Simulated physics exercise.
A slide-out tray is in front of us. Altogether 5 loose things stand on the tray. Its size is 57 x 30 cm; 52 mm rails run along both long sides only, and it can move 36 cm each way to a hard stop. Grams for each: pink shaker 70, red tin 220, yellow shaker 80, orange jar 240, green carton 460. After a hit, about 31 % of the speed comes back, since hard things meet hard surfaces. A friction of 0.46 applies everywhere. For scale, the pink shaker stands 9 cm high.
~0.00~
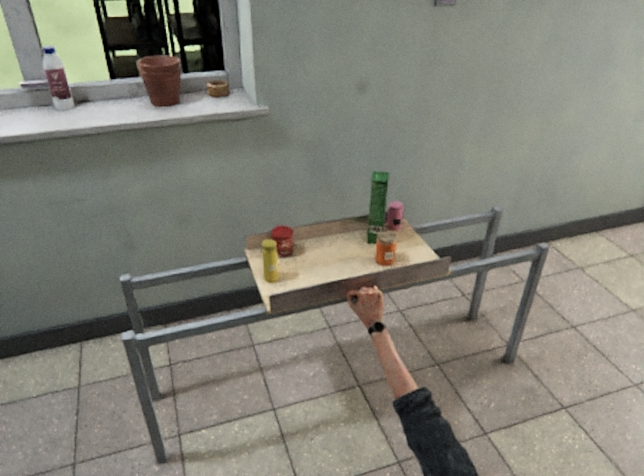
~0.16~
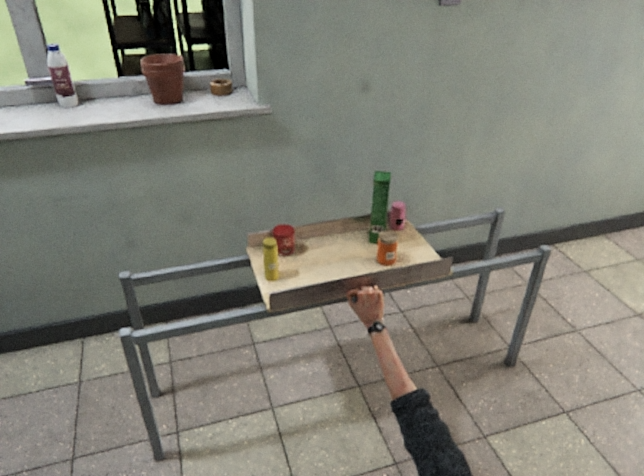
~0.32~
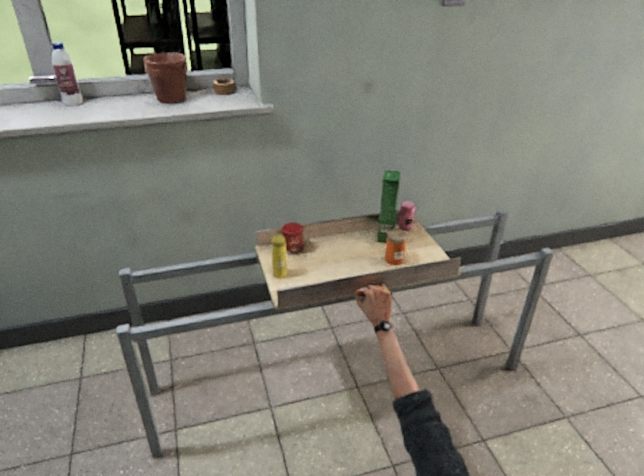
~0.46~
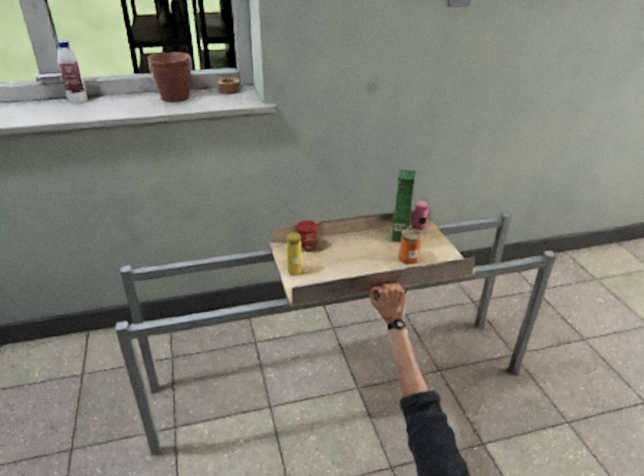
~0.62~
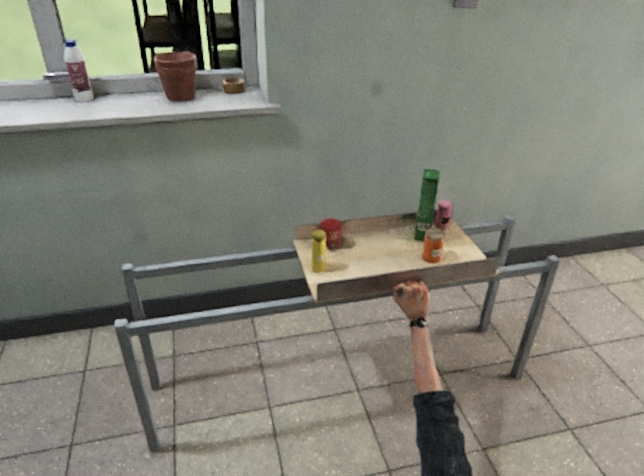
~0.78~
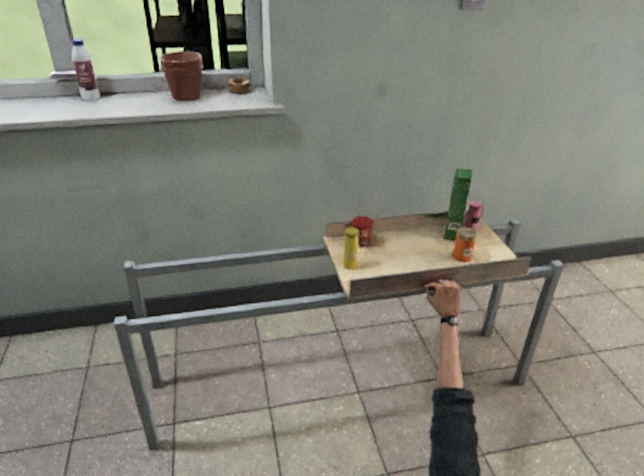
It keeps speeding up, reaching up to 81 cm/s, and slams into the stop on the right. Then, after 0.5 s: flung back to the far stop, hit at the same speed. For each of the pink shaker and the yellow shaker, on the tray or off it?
Outcome: The pink shaker goes overboard, the yellow shaker holds on.
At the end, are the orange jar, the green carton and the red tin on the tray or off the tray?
Well, the orange jar does not come off, the green carton does come off, and the red tin does not come off.
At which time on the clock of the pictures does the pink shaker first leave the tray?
1.1 s or so.
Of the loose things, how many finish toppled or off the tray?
The tally is 3.
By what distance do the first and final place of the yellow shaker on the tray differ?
Start to finish, roughly 7 cm.
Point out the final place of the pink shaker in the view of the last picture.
It ends up at about (449, 325).
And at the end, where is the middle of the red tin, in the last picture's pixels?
End point: Approx. (169, 253).
Around 1.18 s, tray moved 36 cm right; pink shaker now off the tray; yellow shaker on its side near (418, 251); green carton at 51° to upright.
Around 1.68 s, tray moved 35 cm right; green carton now off the tray; yellow shaker on its side near (414, 253); orange jar shifted 6 cm.
Around 2.48 s, tray moved 10 cm right; yellow shaker on its side near (341, 262); orange jar shifted 6 cm; red tin shifted 6 cm.
Around 3.08 s, tray moved 27 cm left; yellow shaker on its side near (218, 277); orange jar shifted 6 cm; red tin shifted 6 cm.
Finally (3.8 s), off the tray, pink shaker and green carton; on their side or leaning hard on the tray, yellow shaker; the other 2 still in place (within 5 cm). In the last view, pink shaker near (449, 325), yellow shaker near (165, 283).
